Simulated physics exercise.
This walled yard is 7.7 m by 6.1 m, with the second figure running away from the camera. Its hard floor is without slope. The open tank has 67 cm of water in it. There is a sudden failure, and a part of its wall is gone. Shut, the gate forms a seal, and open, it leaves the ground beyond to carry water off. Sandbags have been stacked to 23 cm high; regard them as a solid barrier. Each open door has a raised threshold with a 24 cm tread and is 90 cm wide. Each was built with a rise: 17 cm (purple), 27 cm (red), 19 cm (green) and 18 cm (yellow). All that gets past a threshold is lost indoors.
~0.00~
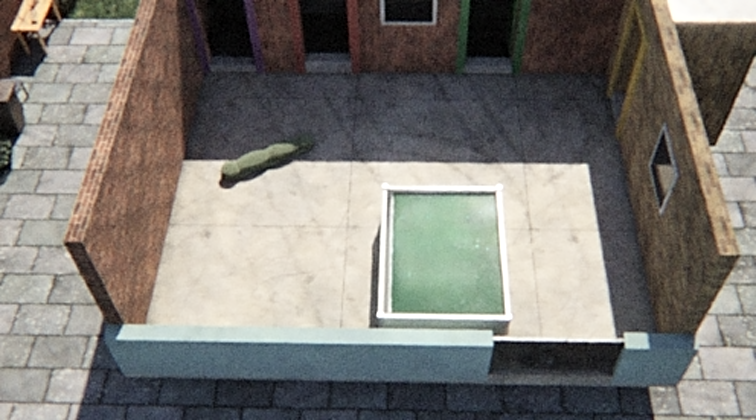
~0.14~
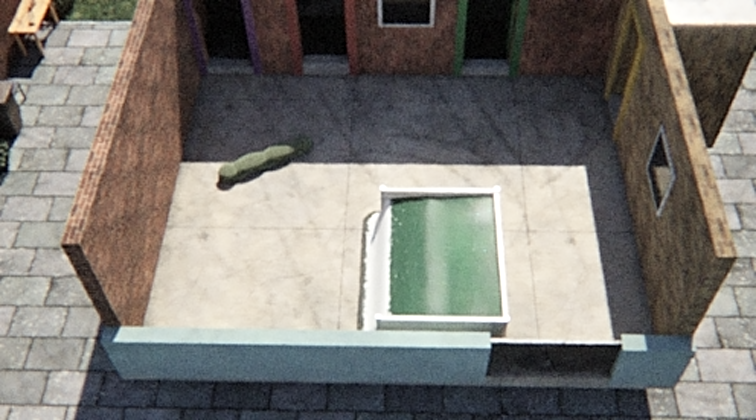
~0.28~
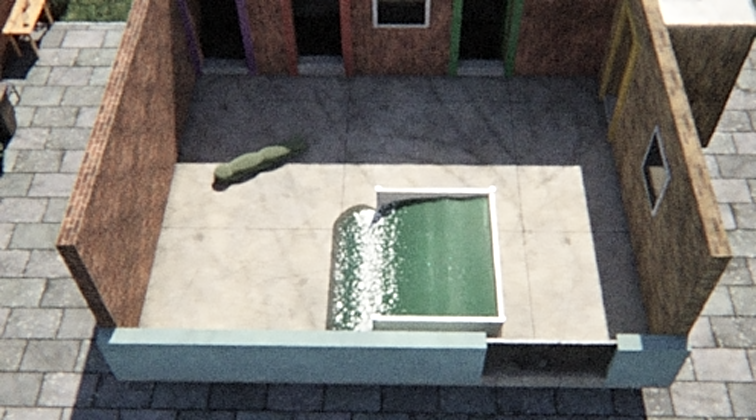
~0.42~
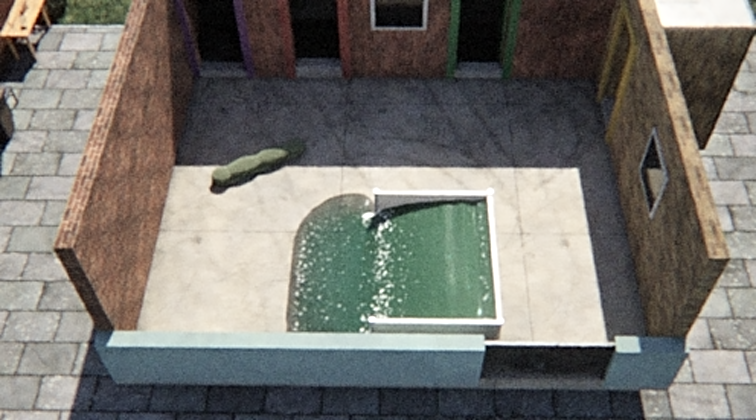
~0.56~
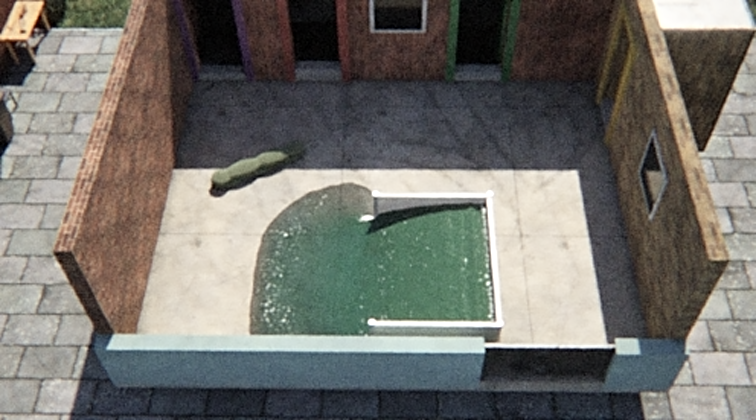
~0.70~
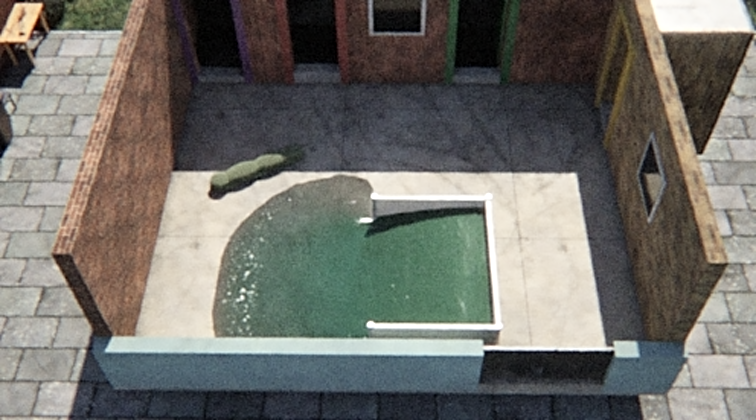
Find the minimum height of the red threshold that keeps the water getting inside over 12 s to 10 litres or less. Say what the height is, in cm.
Roughly 5.5 cm.
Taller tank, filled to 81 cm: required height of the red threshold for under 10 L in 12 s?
It would take a step of about 7.0 cm.
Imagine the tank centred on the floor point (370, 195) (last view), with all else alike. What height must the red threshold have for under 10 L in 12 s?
New minimum height: Approx. 8.0 cm.
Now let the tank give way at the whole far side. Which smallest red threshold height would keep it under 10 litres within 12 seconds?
A height of around 16 cm.
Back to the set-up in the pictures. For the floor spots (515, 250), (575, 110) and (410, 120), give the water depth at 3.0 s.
Going through the spots in order gives 0, 0 and 0 centimetres.
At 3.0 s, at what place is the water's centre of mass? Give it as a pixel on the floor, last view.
About (258, 266).
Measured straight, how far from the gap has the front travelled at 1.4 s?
About 4.2 m.
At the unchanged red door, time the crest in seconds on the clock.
Peak time: About 4.5 s.
After 1.4 s water covers 30 % of the floor, deepest (40 cm) near (134, 343); it has not reached the red door.
After 3.0 s water covers 40 % of the floor, deepest (32 cm) near (130, 365); it has not reached the red door.
After 12.0 s water covers 95 % of the floor, deepest (13 cm) near (496, 368); 4 cm at the red door, 0 litres in over its 27 cm threshold.
At the red door as built, the water arrived by 3.6 s and peaked near 10 cm at 4.4 s.
With a threshold of 4.5 cm, 16 litres would have come in within the 12 s; with 6 cm, 7 litres. So under 10 litres takes about 5.5 cm.
